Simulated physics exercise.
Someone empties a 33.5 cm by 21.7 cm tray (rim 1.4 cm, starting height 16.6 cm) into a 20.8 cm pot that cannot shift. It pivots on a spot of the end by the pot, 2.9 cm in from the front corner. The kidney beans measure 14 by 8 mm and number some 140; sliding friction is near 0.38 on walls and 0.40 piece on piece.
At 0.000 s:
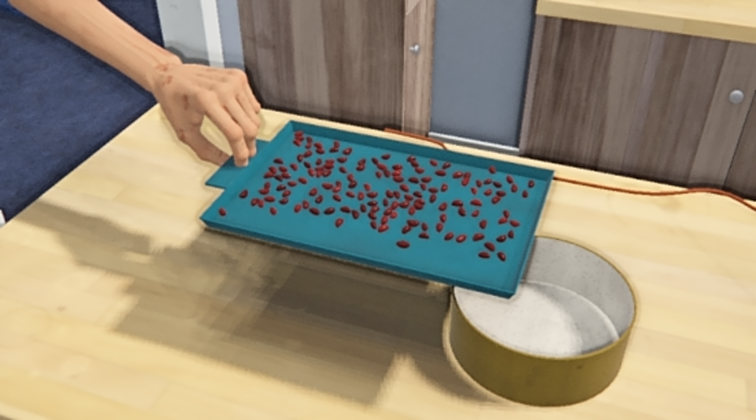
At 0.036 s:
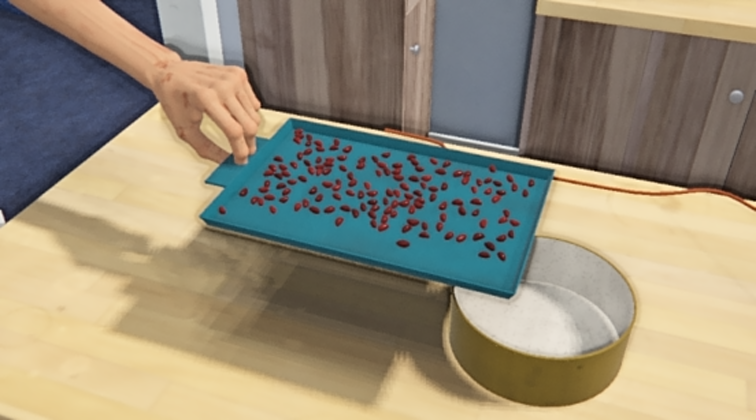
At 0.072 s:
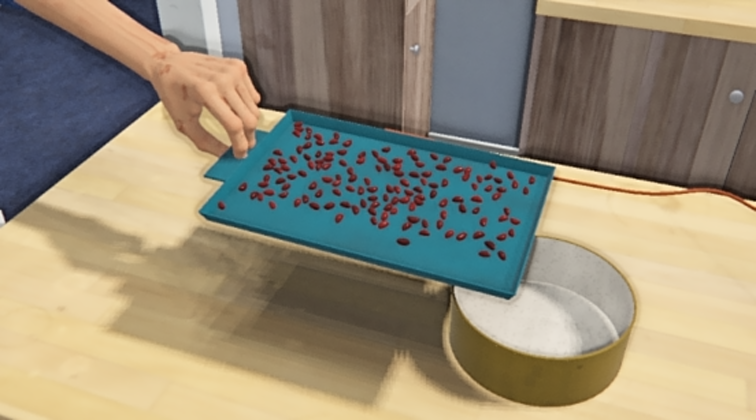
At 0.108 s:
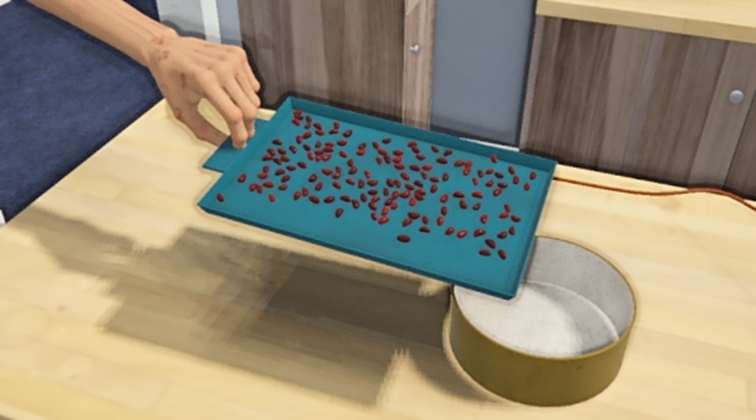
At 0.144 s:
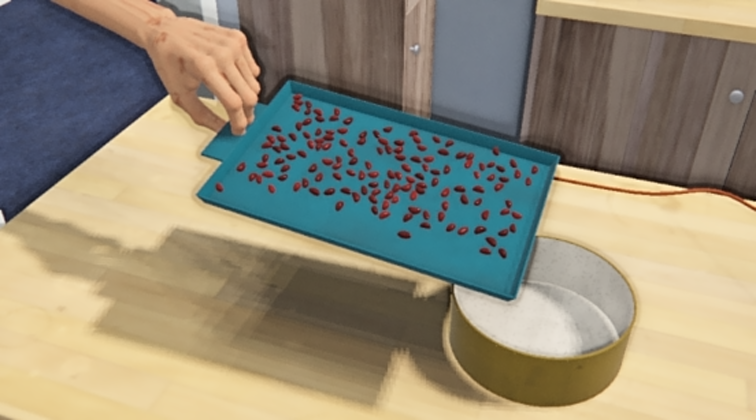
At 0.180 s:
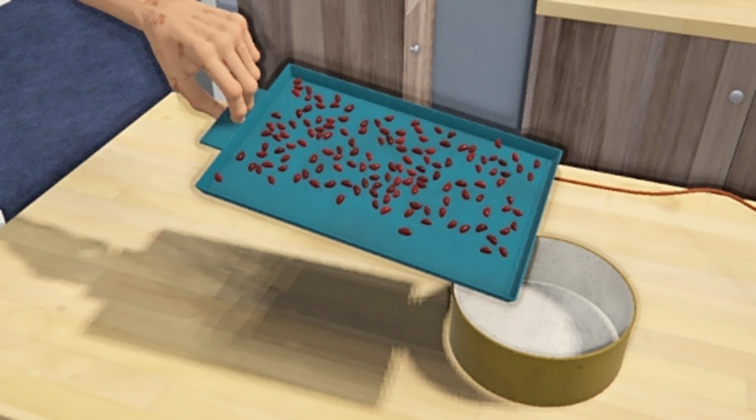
At the start, a hand holds the left end of a teal tray scattered with red beans, its right end at the rim of a round pot on a wooden table. The hand then raises the left end slowly, then faster, so the tray slants down toward the pot, while the beans stay spread across it.
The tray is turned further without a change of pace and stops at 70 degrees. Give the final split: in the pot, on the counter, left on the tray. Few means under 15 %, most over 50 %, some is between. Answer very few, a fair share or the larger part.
Pot very few, counter the larger part, tray very few.
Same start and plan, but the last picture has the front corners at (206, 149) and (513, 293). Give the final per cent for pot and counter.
Pot 20, counter 80.
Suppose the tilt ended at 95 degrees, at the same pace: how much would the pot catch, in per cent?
In that case some 0 per cent.
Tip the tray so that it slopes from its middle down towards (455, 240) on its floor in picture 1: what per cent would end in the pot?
About 20 per cent.
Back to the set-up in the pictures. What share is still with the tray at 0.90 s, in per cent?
Some 5 per cent of the load.
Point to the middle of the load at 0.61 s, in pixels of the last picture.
At about (473, 258).
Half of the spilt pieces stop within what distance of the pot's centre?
Roughly 24 cm.
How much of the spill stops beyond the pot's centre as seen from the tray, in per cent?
Roughly 80 per cent.
Then, at 0.44 s, tilt 42 degrees; the tray holds 100 %, the pot 0 %.
After 0.61 s, tilt 61 degrees; the tray holds 95 %, the pot 0 %.
After 0.90 s, tilt 70 degrees; the tray holds 5 %, the pot 0 %.
At rest (2.5 s), pot 0 %, counter 100 %, tray 0 %.
